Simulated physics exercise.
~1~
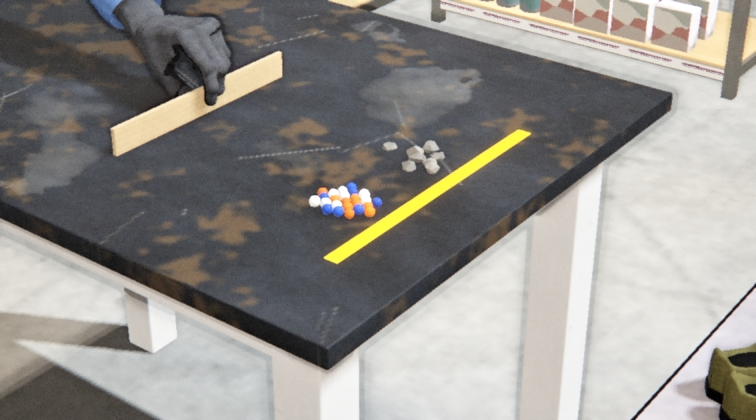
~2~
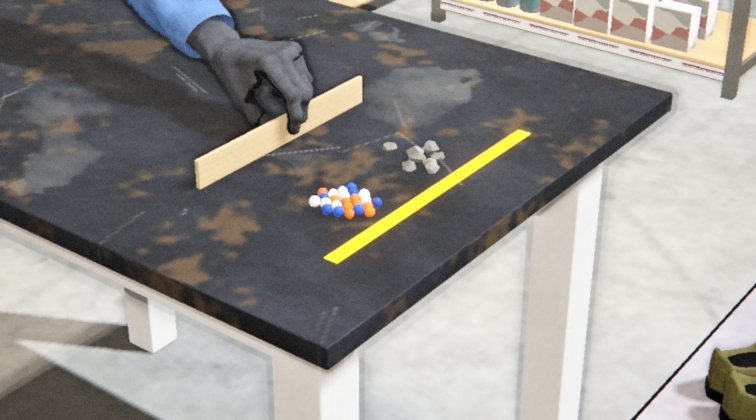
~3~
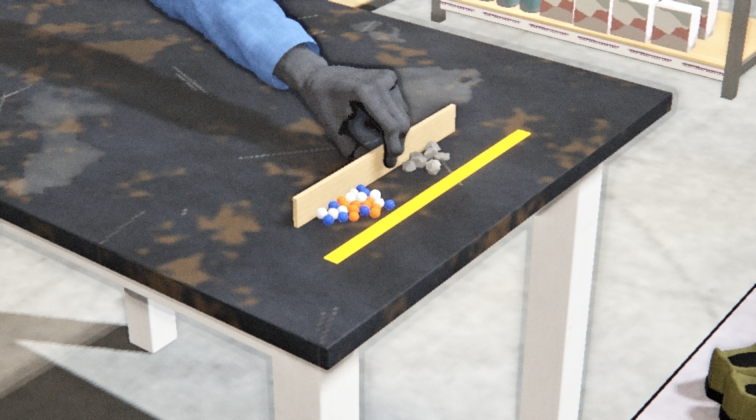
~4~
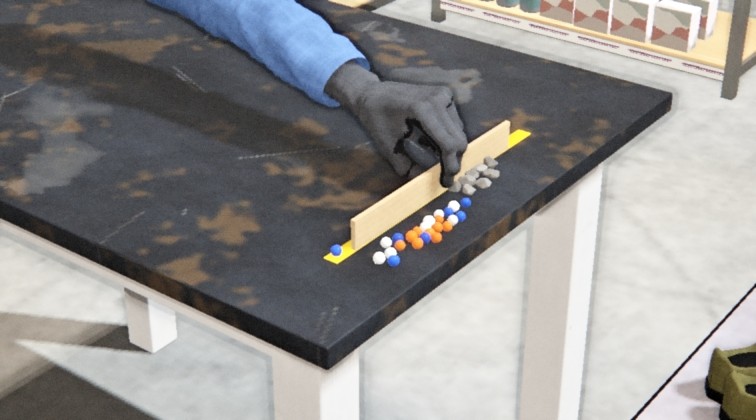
At first, a dark-gloved hand in a blue sleeve holds a pale, upright strip on a dark, blotchy table, with a cluster of blue, white and orange beads and a small group of grey pebbles lying ahead of it, short of a yellow tape line. The hand slides the strip to the right across the bare surface while both piles stay put. It then reaches them and starts to push the beads along. Both groups are swept over the tape, spreading out somewhat. Finally, the strip stands at the yellow line, with everything still on the table and one blue bead beside its near end.
